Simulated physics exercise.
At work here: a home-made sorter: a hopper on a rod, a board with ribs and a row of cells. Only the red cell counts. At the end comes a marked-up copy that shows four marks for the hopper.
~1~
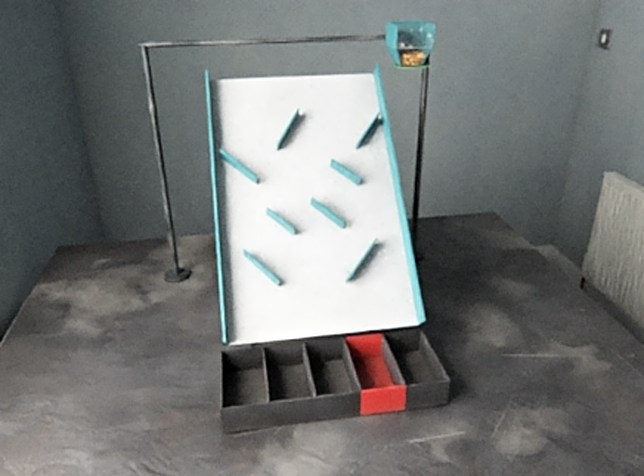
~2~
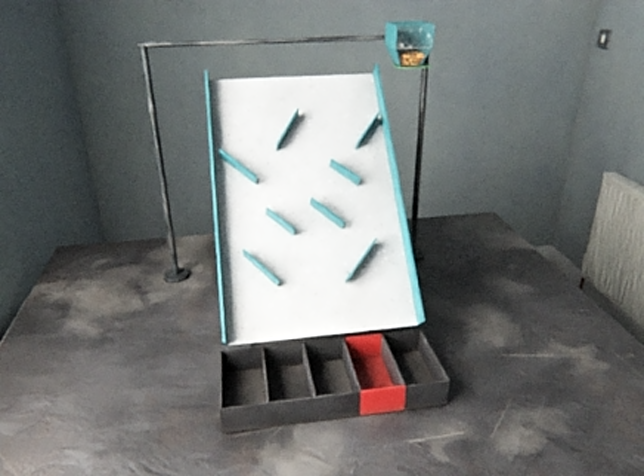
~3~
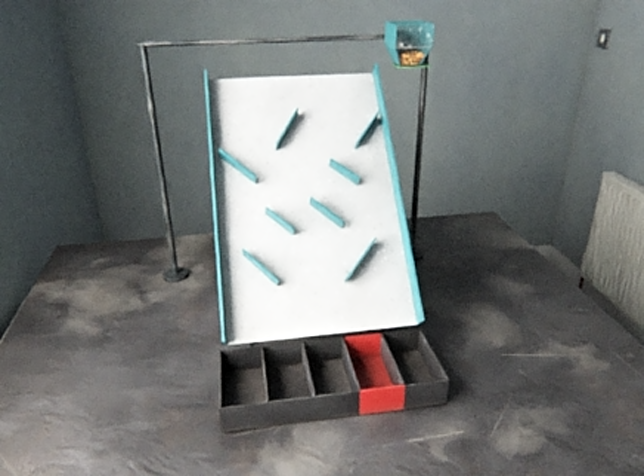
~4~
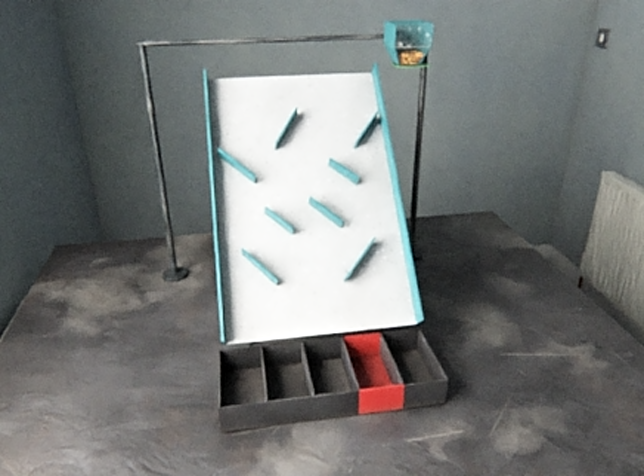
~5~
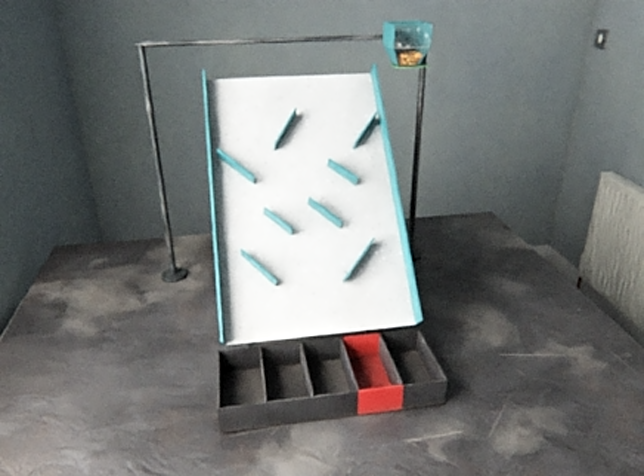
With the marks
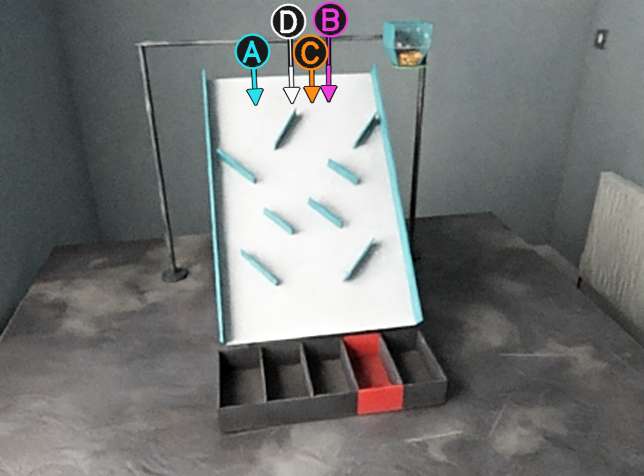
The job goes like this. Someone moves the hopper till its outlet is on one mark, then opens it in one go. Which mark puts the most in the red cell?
A.
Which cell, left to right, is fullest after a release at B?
The fifth from the left.
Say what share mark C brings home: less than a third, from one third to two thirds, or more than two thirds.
It is less than a third.
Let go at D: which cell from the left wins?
The third from the left.
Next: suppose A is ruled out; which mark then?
D.
On the marked copy, mark A meets the board at (255, 99); mark B meets the board at (328, 95); mark C meets the board at (312, 96); mark D meets the board at (291, 97).
With A, about half in the red cell, about half in other cells.
With B, none in the red cell, nearly all in other cells.
With C, a small part in the red cell, nearly all in other cells.
With D, about a quarter in the red cell, most in other cells.
